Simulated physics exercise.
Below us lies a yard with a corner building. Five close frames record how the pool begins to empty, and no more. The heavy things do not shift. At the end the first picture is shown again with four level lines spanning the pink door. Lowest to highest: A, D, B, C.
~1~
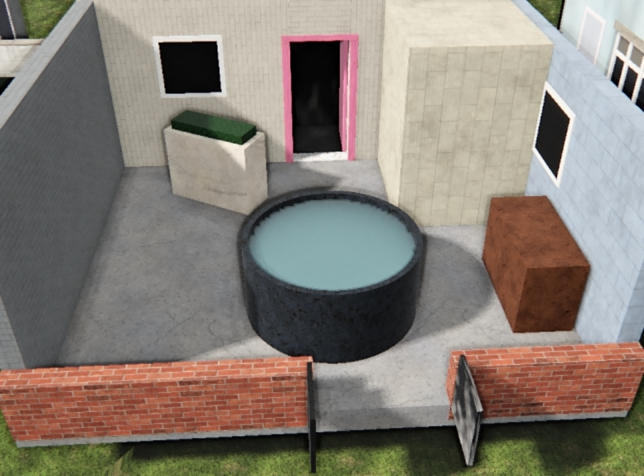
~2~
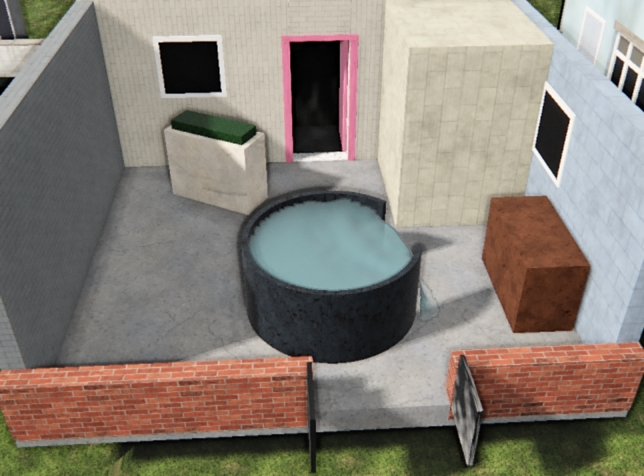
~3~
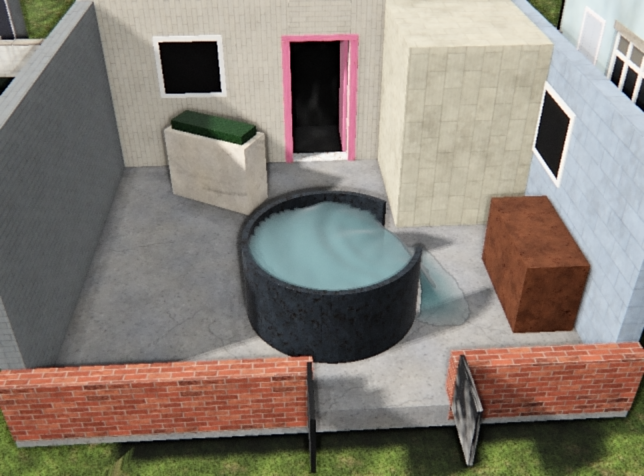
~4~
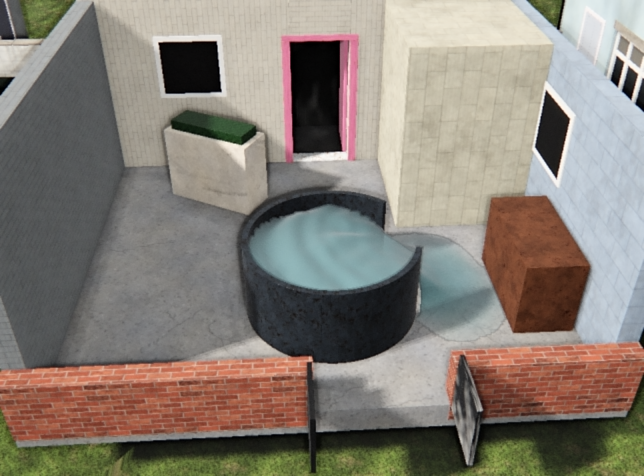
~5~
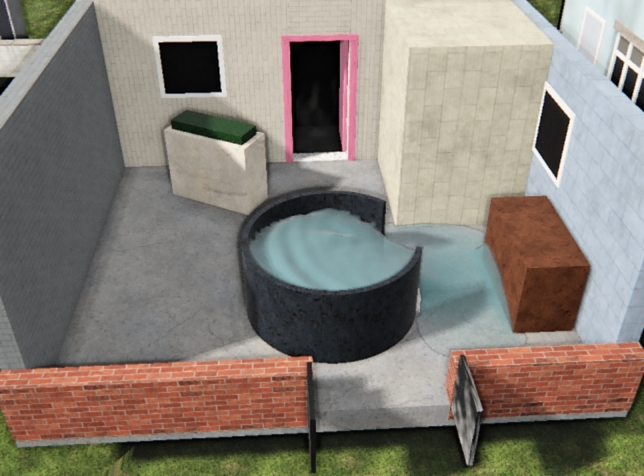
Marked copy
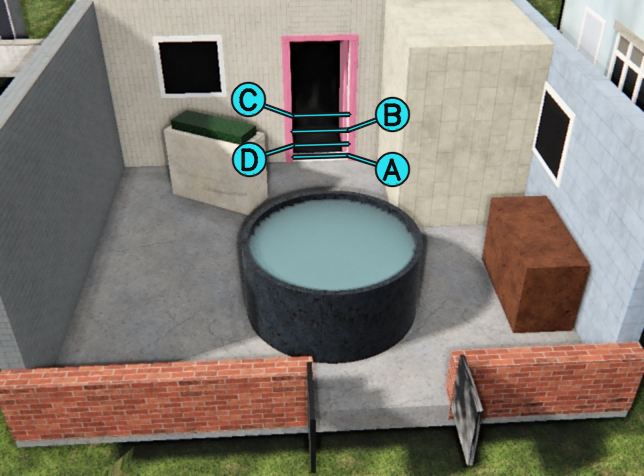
Pale blue water lies still in a round black pool, then swirls and pours through a gap that opens in the pool's right side, spreading across the paving to the brown box. The fixed view looks down on a walled yard with a corner building. A pink doorway and green-topped block stand behind, with low red brick walls and an open gate in front.
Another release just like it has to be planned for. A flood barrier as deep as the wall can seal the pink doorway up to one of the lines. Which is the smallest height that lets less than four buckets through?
That is height A.
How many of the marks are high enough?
All four.
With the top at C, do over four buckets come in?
No, that is safe.
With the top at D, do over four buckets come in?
No, that is safe.
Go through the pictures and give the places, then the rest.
The first frame shows water in the pool at rest, its middle at (332, 243); foot of the pink doorway at (320, 161); open gate at (382, 350).
In the second frame, 1 % of the ground under water, visible out to (432, 314).
In the third frame, 4 % of the ground under water, visible out to (454, 320).
In the fourth frame, 9 % of the ground under water, visible out to (498, 314).
In the fifth frame, 14 % of the ground under water, visible out to (463, 229).
In cyan, A at (320, 156); B at (320, 130); C at (320, 115); D at (320, 144); from the bottom up A, D, B, C.
For height A, a splash gets over, under a bucket.
For height B, nothing gets over.
For height C, nothing gets over.
For height D, nothing gets over.
